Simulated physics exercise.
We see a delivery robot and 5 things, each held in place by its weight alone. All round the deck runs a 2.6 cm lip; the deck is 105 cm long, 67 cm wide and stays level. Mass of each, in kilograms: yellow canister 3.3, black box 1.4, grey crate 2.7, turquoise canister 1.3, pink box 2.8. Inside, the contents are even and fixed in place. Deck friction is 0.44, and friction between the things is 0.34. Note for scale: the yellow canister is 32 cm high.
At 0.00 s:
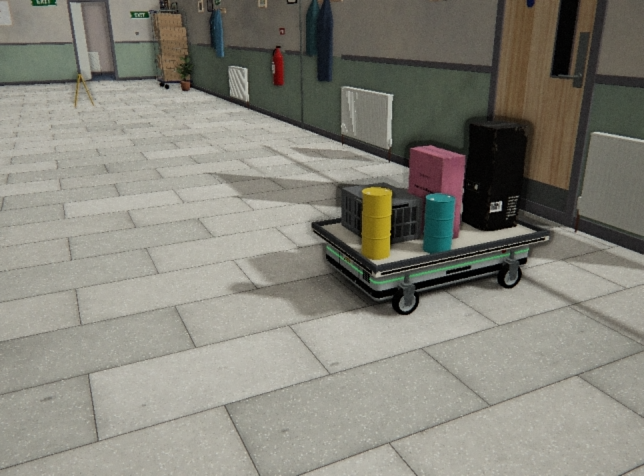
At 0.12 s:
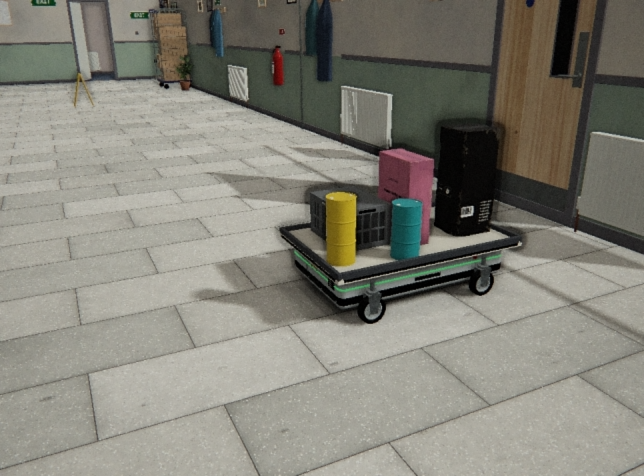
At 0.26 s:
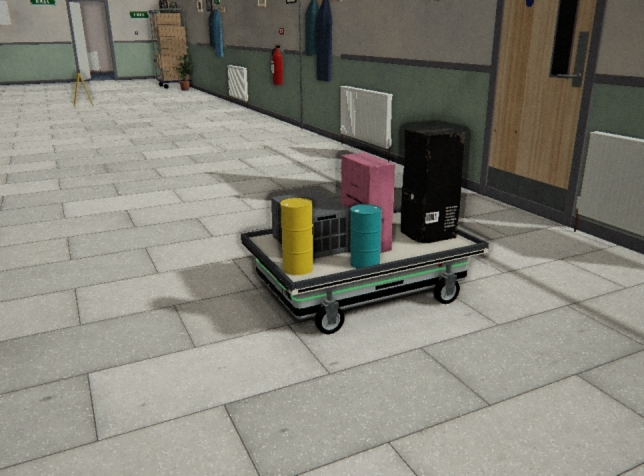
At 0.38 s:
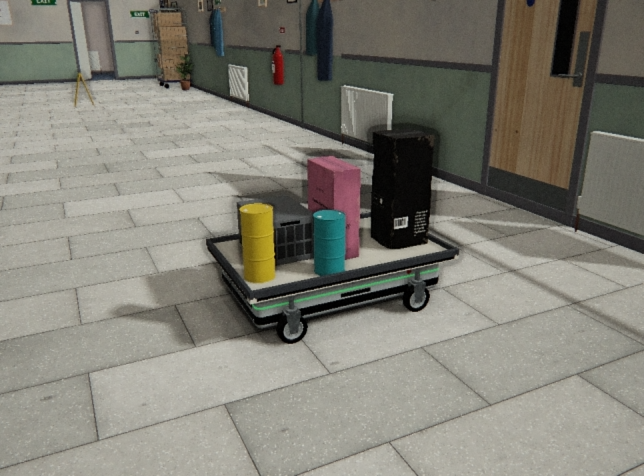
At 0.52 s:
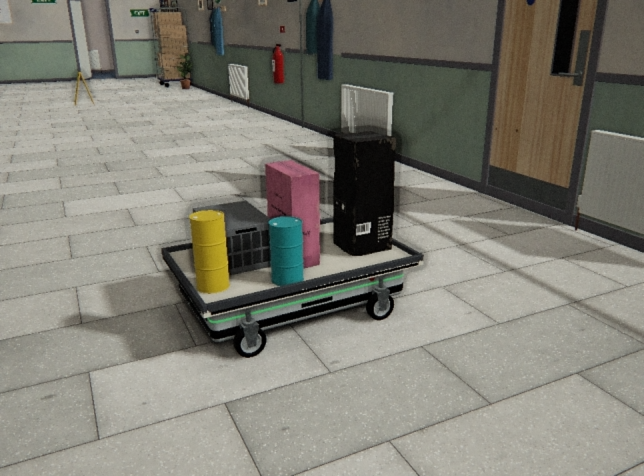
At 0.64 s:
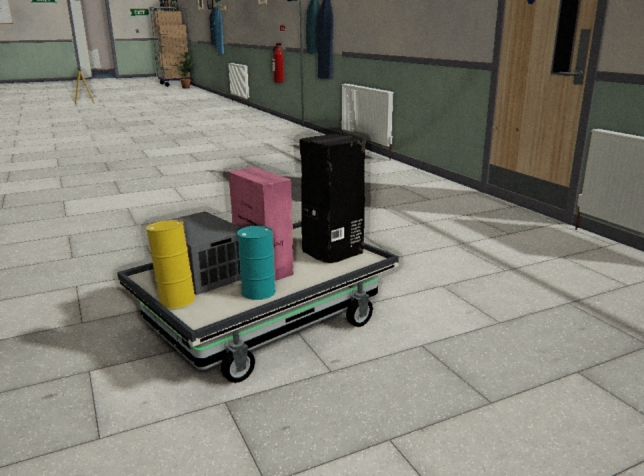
A flat wheeled cart carrying yellow and turquoise canisters, a grey crate, a pink box and a tall black box rolled leftward and nearer across the tiled floor, turning slightly near the end.
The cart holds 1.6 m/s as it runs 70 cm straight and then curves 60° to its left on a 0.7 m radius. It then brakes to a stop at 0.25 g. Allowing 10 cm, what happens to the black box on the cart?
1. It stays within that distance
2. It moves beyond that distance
Answer: 1.
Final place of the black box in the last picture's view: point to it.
Rest point: Near (234, 306).
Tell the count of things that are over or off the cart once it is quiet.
So, 1 in all.
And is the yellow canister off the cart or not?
Yellow canister: Goes out of bounds.
After 0.84 s, cart has run 134 cm, turned 41°; yellow canister 58° off upright; turquoise canister moved 14 cm; pink box moved 8 cm.
After 1.04 s, cart has run 166 cm, turned 59°; yellow canister now off the cart; turquoise canister moved 14 cm; pink box moved 10 cm.
After 1.54 s, cart has run 221 cm, turned 60°; turquoise canister moved 13 cm; pink box moved 10 cm; grey crate moved 2 cm.
In the end (2.2 s), off the cart, yellow canister; not toppled but over 10 cm from the start, turquoise canister; the other 3 under 10 cm from the start. In the last view, black box near (234, 306).
